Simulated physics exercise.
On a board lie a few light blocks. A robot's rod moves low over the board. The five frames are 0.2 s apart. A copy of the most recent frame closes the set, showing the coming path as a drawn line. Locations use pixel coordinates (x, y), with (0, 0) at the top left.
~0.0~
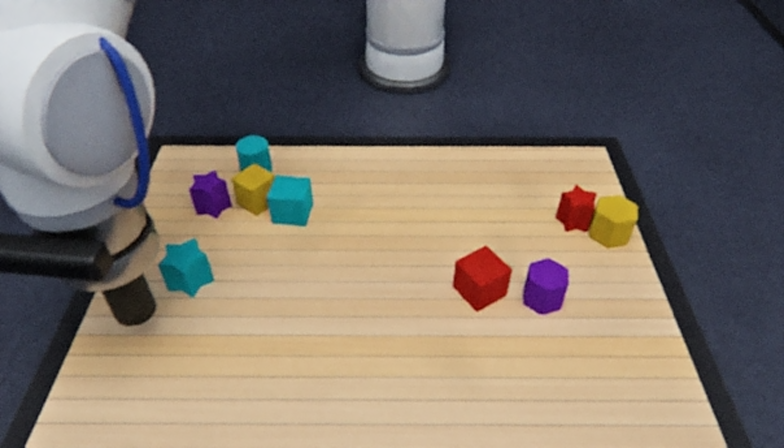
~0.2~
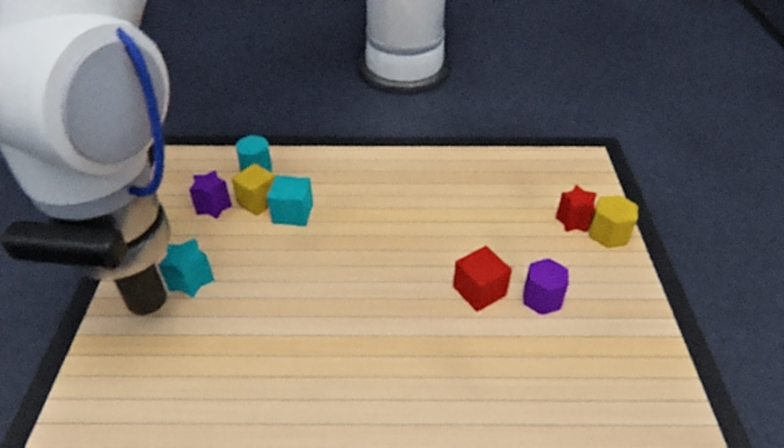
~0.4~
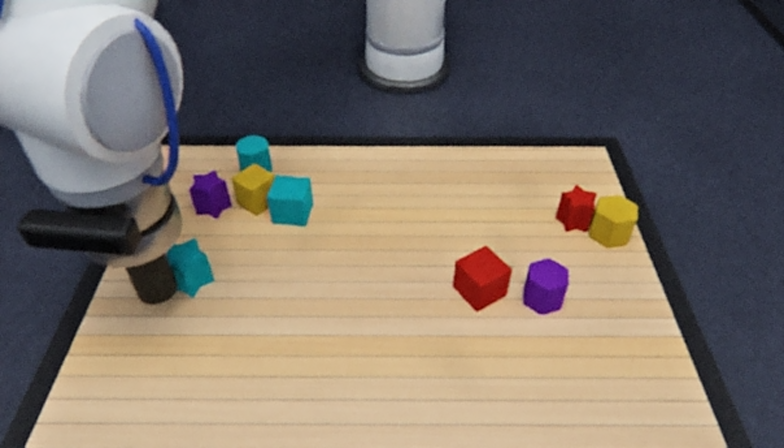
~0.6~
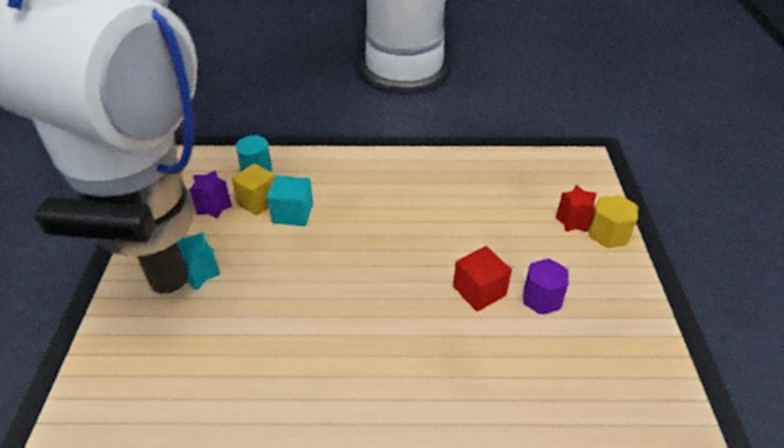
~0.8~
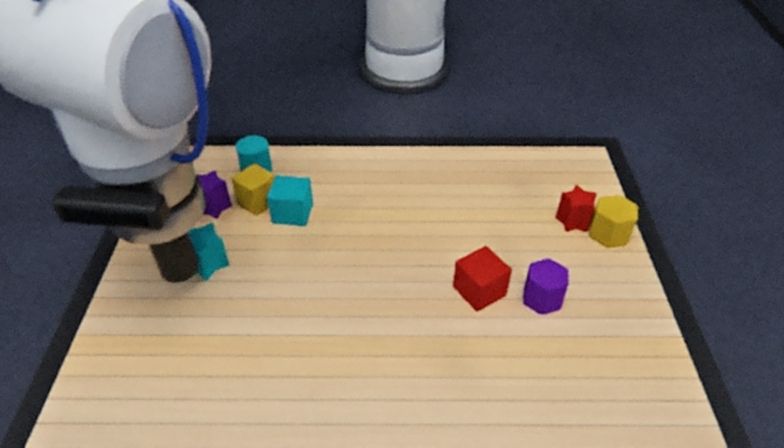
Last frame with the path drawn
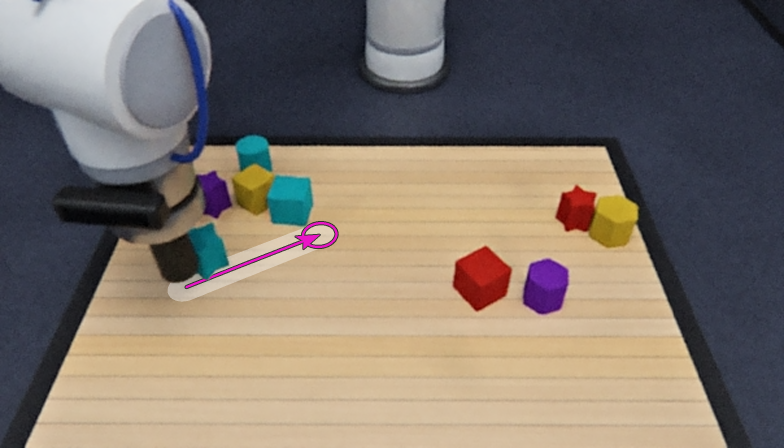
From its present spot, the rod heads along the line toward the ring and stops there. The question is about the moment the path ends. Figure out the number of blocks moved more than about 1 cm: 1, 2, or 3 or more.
Total moved: One.
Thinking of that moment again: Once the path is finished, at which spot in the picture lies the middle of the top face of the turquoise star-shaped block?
I'd place it at (227, 217), taking the centre of its top.
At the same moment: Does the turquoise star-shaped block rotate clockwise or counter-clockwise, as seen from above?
Looking down: Anticlockwise.
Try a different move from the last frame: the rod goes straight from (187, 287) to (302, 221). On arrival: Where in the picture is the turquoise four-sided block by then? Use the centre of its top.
I'd place it at (304, 172), taking the centre of its top.
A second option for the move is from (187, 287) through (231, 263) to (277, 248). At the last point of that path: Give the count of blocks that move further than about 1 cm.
One moves.
The line goes straight from (187, 287) to (320, 235).
The first path, step by step. One third of the way, rod at (230, 250); turquoise star-shaped block at (222, 219), turned 45° anticlockwise.
Two thirds of the way, rod at (275, 233); turquoise star-shaped block at (227, 217), turned 65° anticlockwise.
At the end, rod at (318, 217); turquoise star-shaped block at (227, 217), turned 65° anticlockwise; turquoise four-sided block unmoved.
